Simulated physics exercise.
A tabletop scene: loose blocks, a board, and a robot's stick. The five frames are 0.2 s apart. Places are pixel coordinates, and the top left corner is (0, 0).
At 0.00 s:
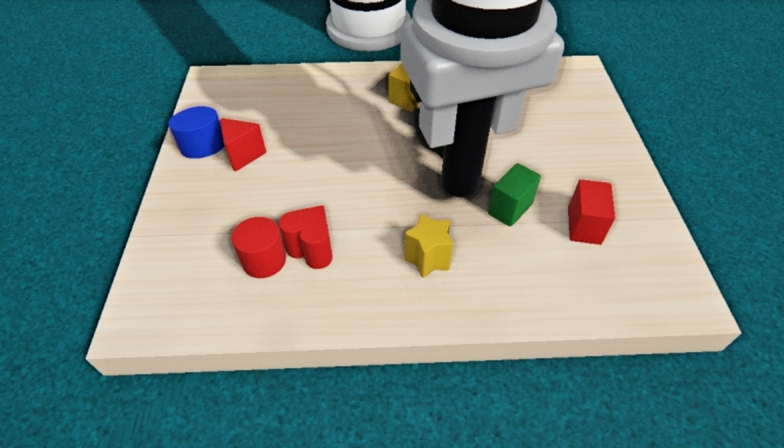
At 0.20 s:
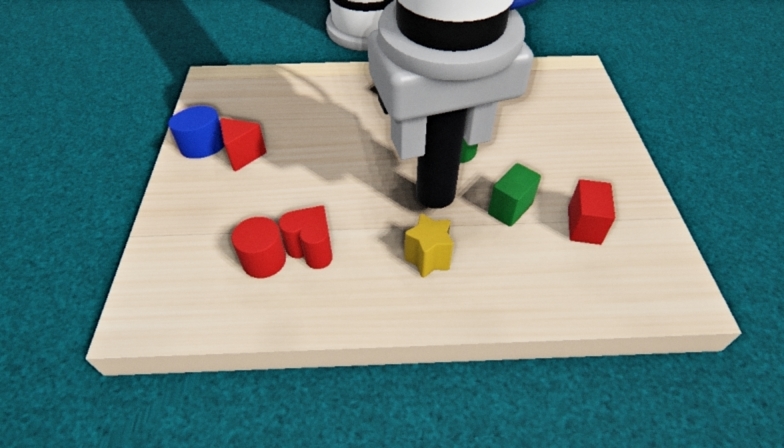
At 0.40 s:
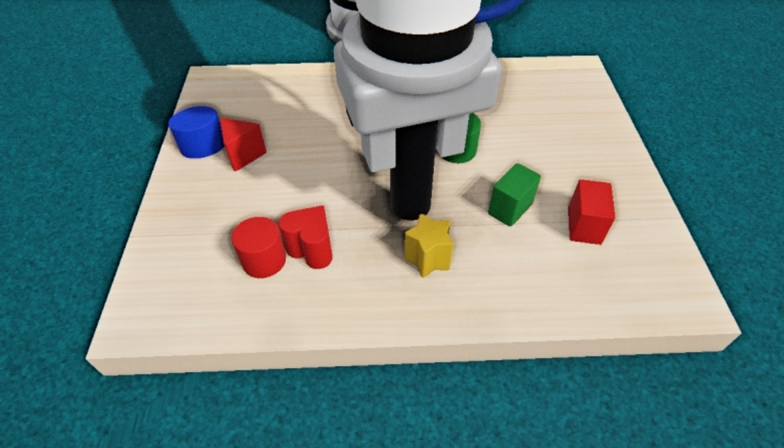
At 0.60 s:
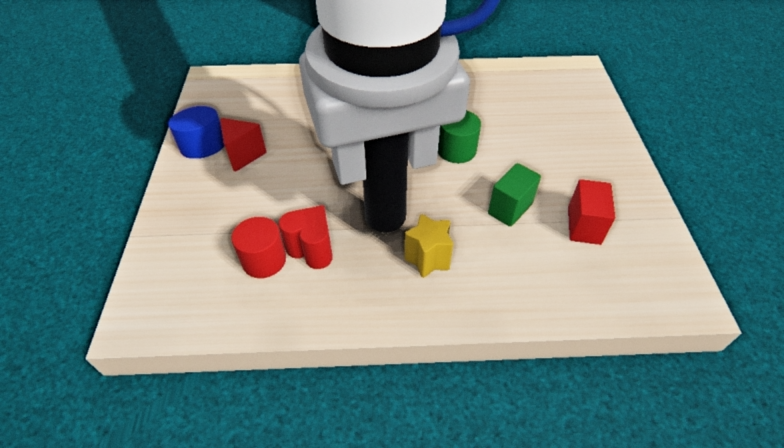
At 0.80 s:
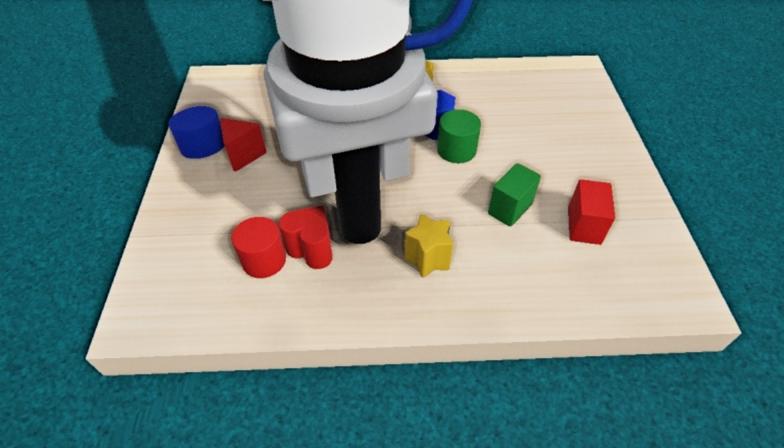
Robot arm with a black stick moving left and nearer across a wooden board, passing between still red and yellow blocks.
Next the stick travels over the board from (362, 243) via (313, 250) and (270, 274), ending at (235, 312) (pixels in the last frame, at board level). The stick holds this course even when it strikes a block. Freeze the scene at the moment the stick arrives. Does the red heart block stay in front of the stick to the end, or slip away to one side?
It will get left beside or behind the stick.
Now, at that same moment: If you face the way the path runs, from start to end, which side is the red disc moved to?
It moves off to the right.
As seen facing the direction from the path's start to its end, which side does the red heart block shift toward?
The answer is right: Facing from the path's start to its end, that's where the red heart block shifts.
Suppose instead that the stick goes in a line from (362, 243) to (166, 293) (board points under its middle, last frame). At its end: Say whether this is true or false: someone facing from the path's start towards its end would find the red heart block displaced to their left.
False.
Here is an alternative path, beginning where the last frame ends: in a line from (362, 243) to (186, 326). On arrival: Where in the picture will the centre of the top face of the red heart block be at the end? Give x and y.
At roughly (265, 221).
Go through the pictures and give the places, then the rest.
Lower end of the stick (460, 184), tops of blocks, red disc (255, 234), red heart block (306, 223), yellow star (431, 232), in the first frame.
Stick (435, 195), blocks as before, in the second frame.
Stick (411, 206), blocks as before, in the third frame.
Stick (386, 217), blocks as before, in the fourth frame.
Stick (361, 228), red disc (255, 234), red heart block (306, 223), yellow star (431, 232), in the fifth frame.
What follows on the original path. One third of the way, stick (309, 235); red disc (227, 234); red heart block (266, 218), turned 30° clockwise.
Two thirds of the way, stick (265, 260); red disc (200, 235); red heart block (244, 216), turned 45° clockwise.
At the end, stick (229, 299); red disc (200, 235); red heart block (244, 216), turned 45° clockwise; yellow star not moved.
